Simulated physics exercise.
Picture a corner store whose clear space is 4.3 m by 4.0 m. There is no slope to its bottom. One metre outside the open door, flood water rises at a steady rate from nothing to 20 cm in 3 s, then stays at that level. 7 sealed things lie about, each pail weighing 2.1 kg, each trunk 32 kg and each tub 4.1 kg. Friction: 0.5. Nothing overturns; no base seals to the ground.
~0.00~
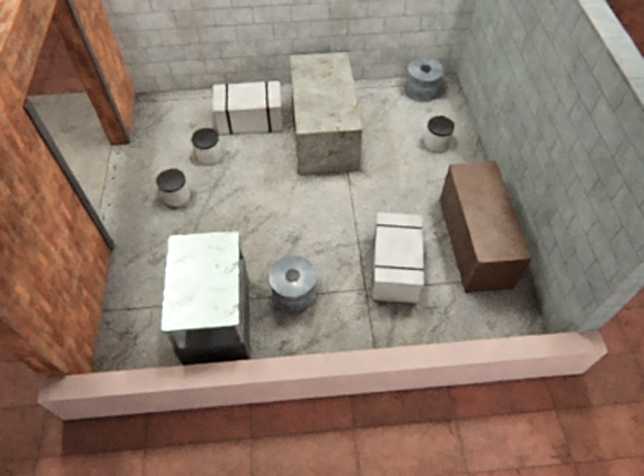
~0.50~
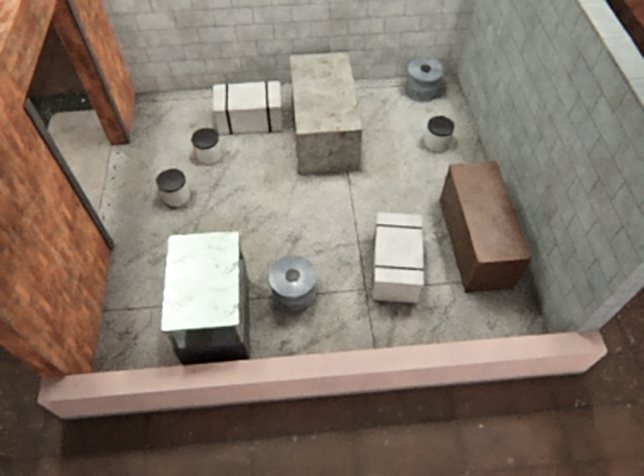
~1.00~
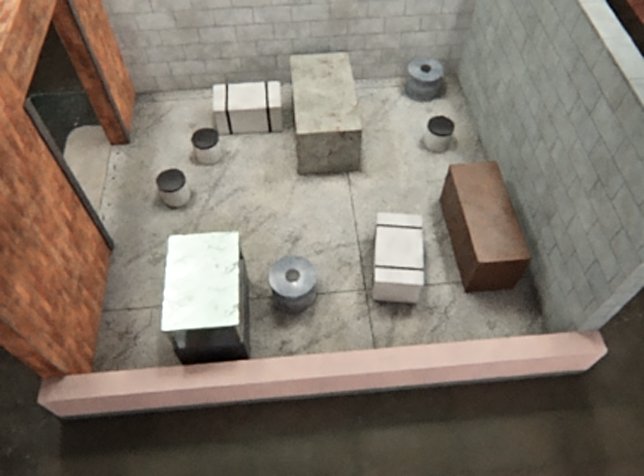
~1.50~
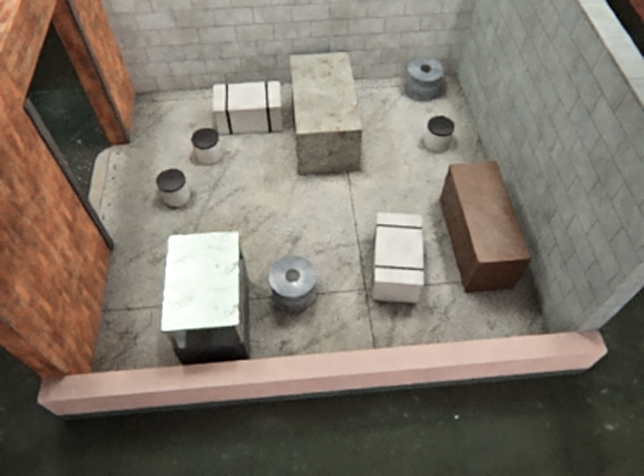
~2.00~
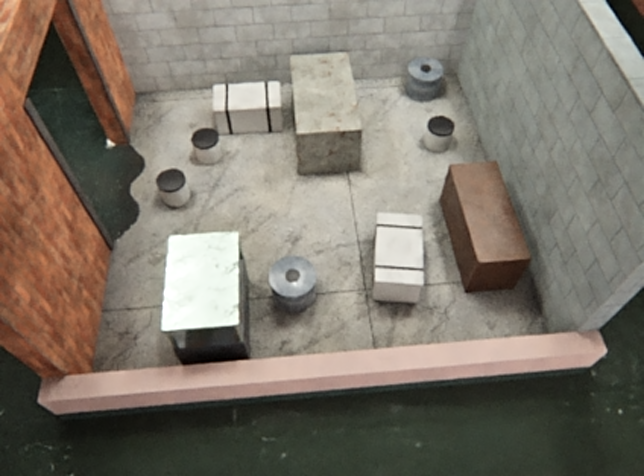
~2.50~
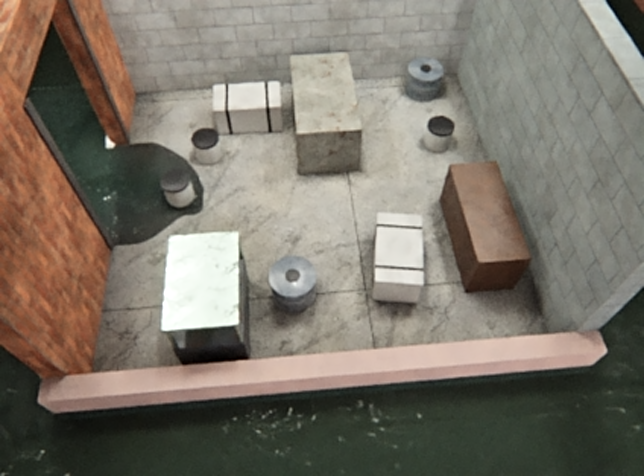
A small room with pale tiled walls and a grey stone floor is seen from above, with an open doorway in a rough orange-brown wall at left. White, grey and brown blocks stand among dark-topped tubs and round blue-grey objects behind a low pink front wall. Dark water covers the reddish paving outside, then spreads through the doorway around the left tub, which barely shifts, while the camera stays still.
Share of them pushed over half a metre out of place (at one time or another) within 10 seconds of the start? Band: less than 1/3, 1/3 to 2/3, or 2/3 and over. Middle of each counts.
Band: 2/3 and over.
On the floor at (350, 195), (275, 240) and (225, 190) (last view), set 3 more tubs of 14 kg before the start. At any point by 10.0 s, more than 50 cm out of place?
Well, it goes above, above, above.
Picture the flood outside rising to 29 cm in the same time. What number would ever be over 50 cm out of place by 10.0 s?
You'd get 7 in that case.
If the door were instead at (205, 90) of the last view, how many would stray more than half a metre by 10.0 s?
So the tally would be 4.
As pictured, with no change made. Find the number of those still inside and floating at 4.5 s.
At that moment it comes to 1.
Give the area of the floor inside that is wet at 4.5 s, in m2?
The covered patch comes to about 7.0 m2.
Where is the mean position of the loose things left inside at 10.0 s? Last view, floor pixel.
It sits at about (359, 171).
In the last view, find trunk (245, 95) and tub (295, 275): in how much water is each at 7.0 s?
Some 10 cm at the first, some 4 cm at the second.
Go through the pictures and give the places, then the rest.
In the first frame, a pail at (171, 180) rests on the ground; a pail at (205, 138), on the bottom; water covers 0.0 m2; 0 of 7 have shifted.
In the second frame, a pail at (171, 180) rests on the ground; a pail at (205, 138) rests on the ground; water covers 0.0 m2; 0 of 7 have shifted.
In the third frame, a pail at (171, 180) rests on the ground; a pail at (205, 138), on the bottom; 0.0 m2 under water; 0 of 7 have shifted.
In the fourth frame, a pail at (171, 180), on the bottom; a pail at (205, 138) rests on the ground; water covers 0.0 m2; 0 of 7 have shifted.
In the fifth frame, a pail at (171, 180), on the bottom; a pail at (205, 138) rests on the ground; 0.2 m2 under water; 0 of 7 have shifted.
In the sixth frame, a pail at (175, 180), on the bottom, 5 cm from its start; a pail at (205, 138), on the bottom; water covers 0.9 m2; 0 of 7 have shifted.
After 3.5 s 1 of 7 are over 50 cm from their spots; 0 afloat.
After 4.5 s 2 of 7 are over 50 cm from their spots; 1 afloat.
After 7.0 s 4 of 7 are over 50 cm from their spots; 4 afloat.
After 10.0 s 7 of 7 are over 50 cm from their spots, and 7 have been at some point; 7 afloat.
